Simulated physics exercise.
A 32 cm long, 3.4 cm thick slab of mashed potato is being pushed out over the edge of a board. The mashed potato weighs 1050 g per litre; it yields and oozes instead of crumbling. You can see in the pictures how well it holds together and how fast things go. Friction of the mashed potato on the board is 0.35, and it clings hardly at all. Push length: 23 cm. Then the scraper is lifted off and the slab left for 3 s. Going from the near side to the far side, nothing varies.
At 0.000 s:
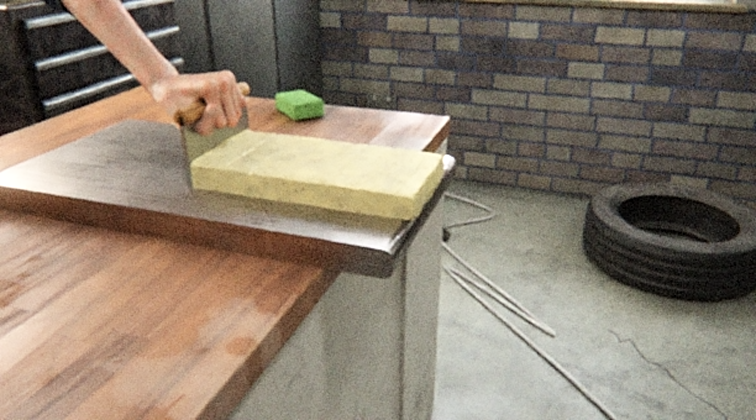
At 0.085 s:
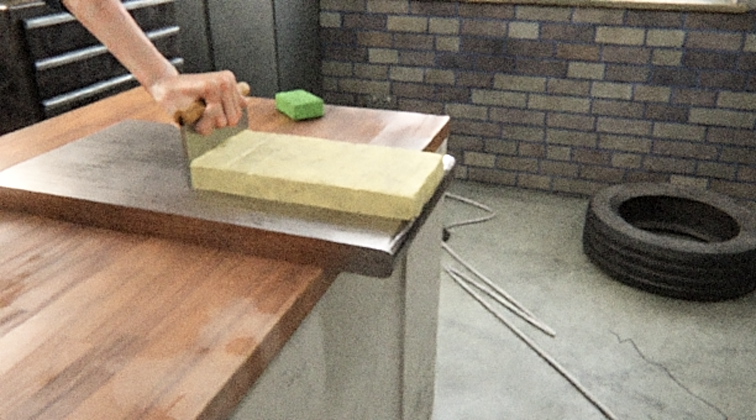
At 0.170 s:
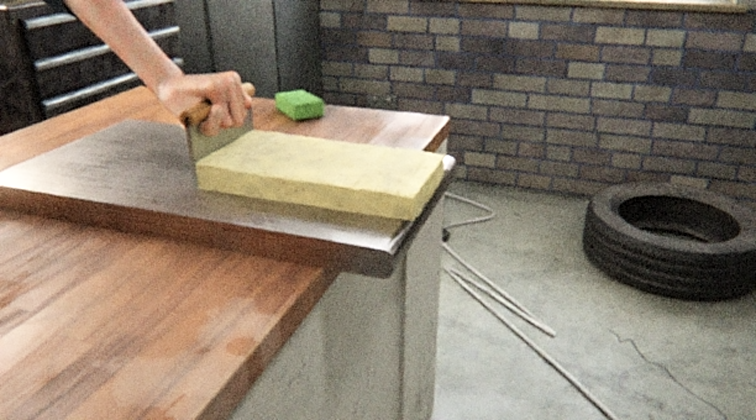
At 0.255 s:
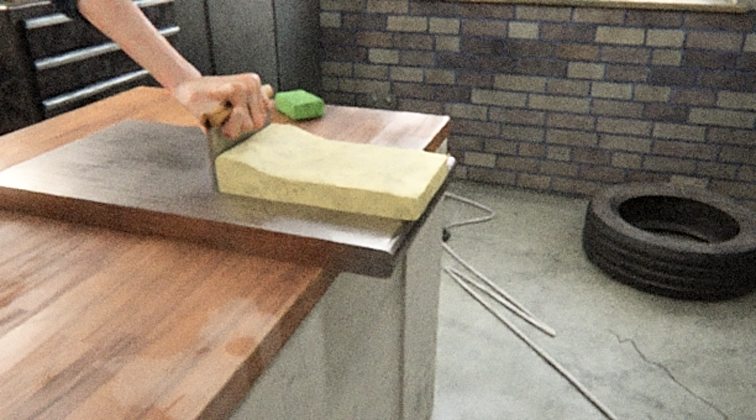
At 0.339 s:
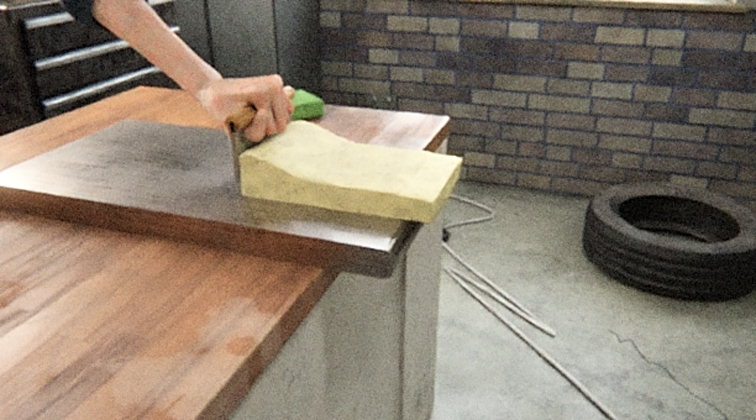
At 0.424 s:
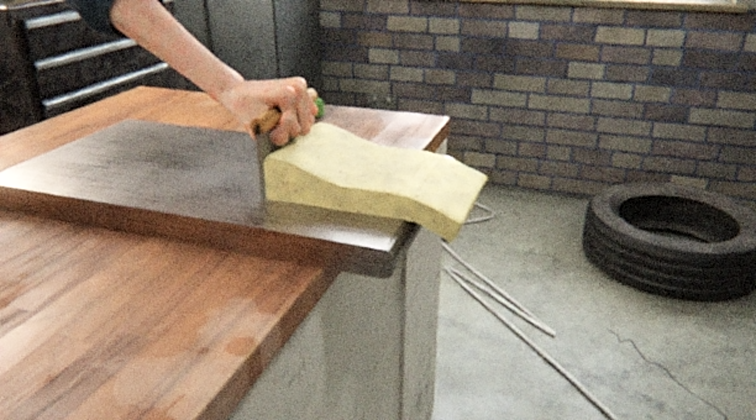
A hand pushing a pale yellow slab with a scraper across a dark board, the slab buckling and sagging over the edge.
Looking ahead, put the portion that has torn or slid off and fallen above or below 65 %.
It ends up smaller than 65 percent.
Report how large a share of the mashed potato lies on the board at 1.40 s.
35 percent.
After 0.72 s, 43 % lies on the board and 23 % has fallen.
After 1.06 s, 37 % lies on the board and 57 % has fallen.
After 1.40 s, 37 % lies on the board and 57 % has fallen.
After 1.75 s, 37 % lies on the board and 57 % has fallen.
After 3.75 s, at the end, 37 % lies on the board and 57 % has fallen.
